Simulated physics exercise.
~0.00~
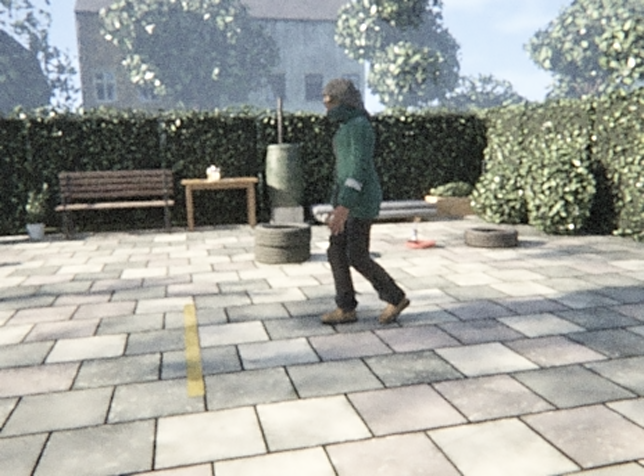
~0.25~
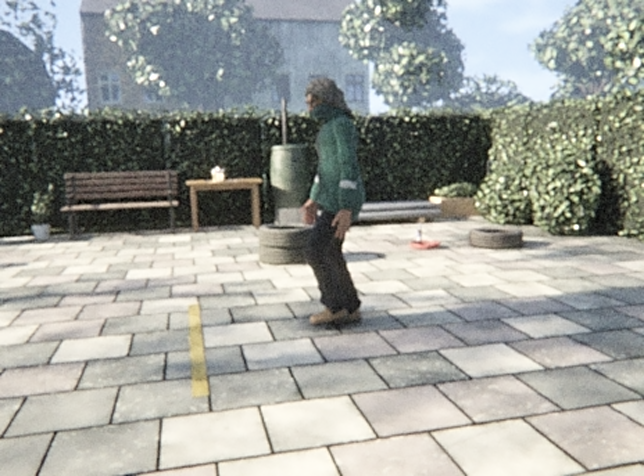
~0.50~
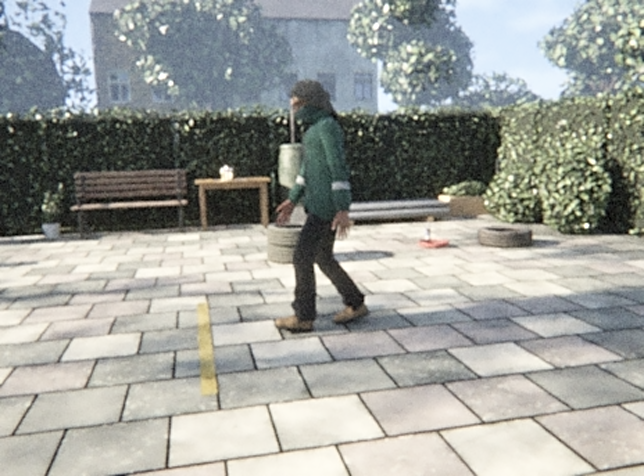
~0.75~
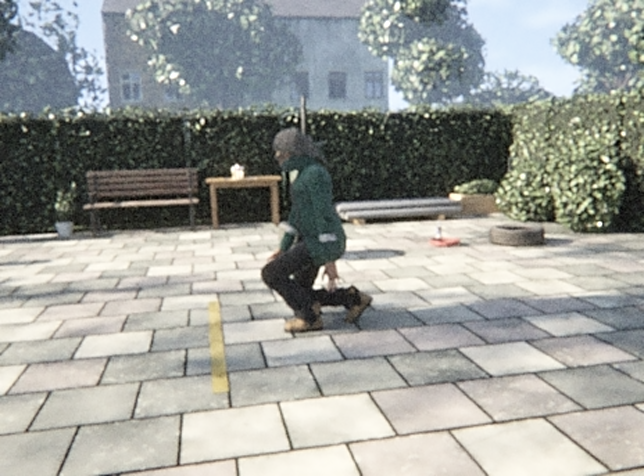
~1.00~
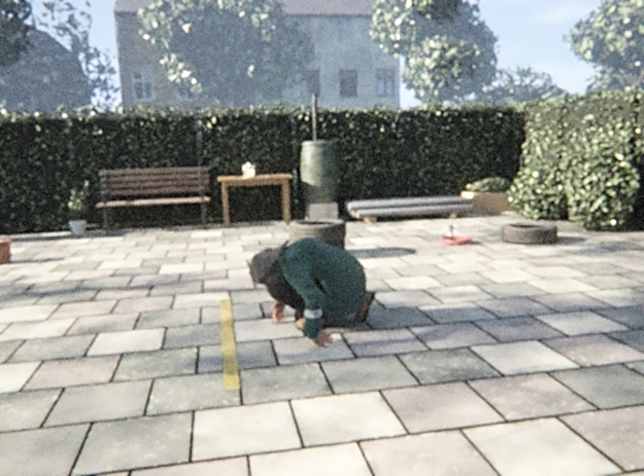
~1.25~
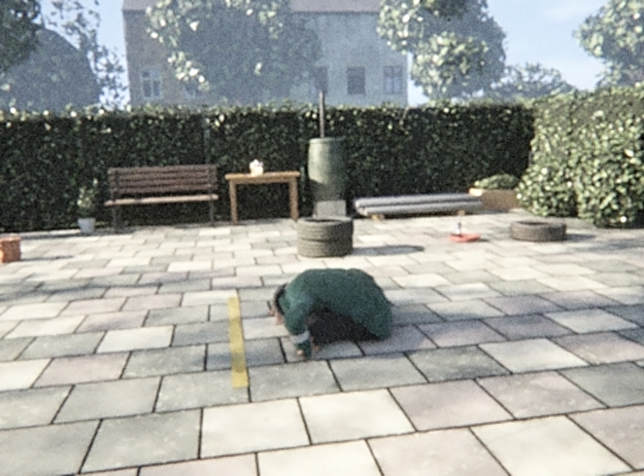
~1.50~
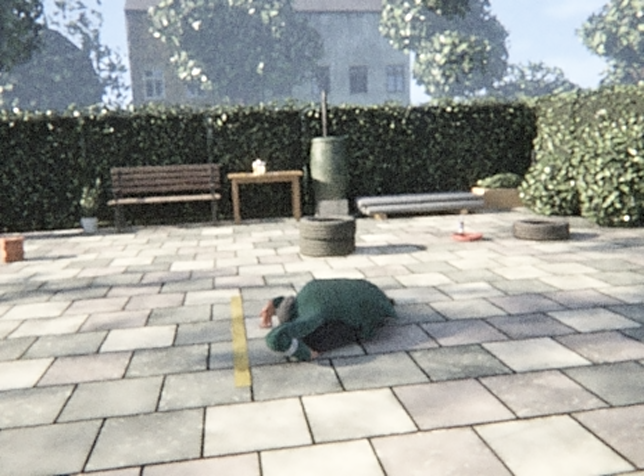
The footage shows a person in a green jacket and dark trousers walking left across a paved yard toward a yellow strip, then sinking to the knees, folding forward onto the hands and ending slumped low on the paving, head just short of the strip.
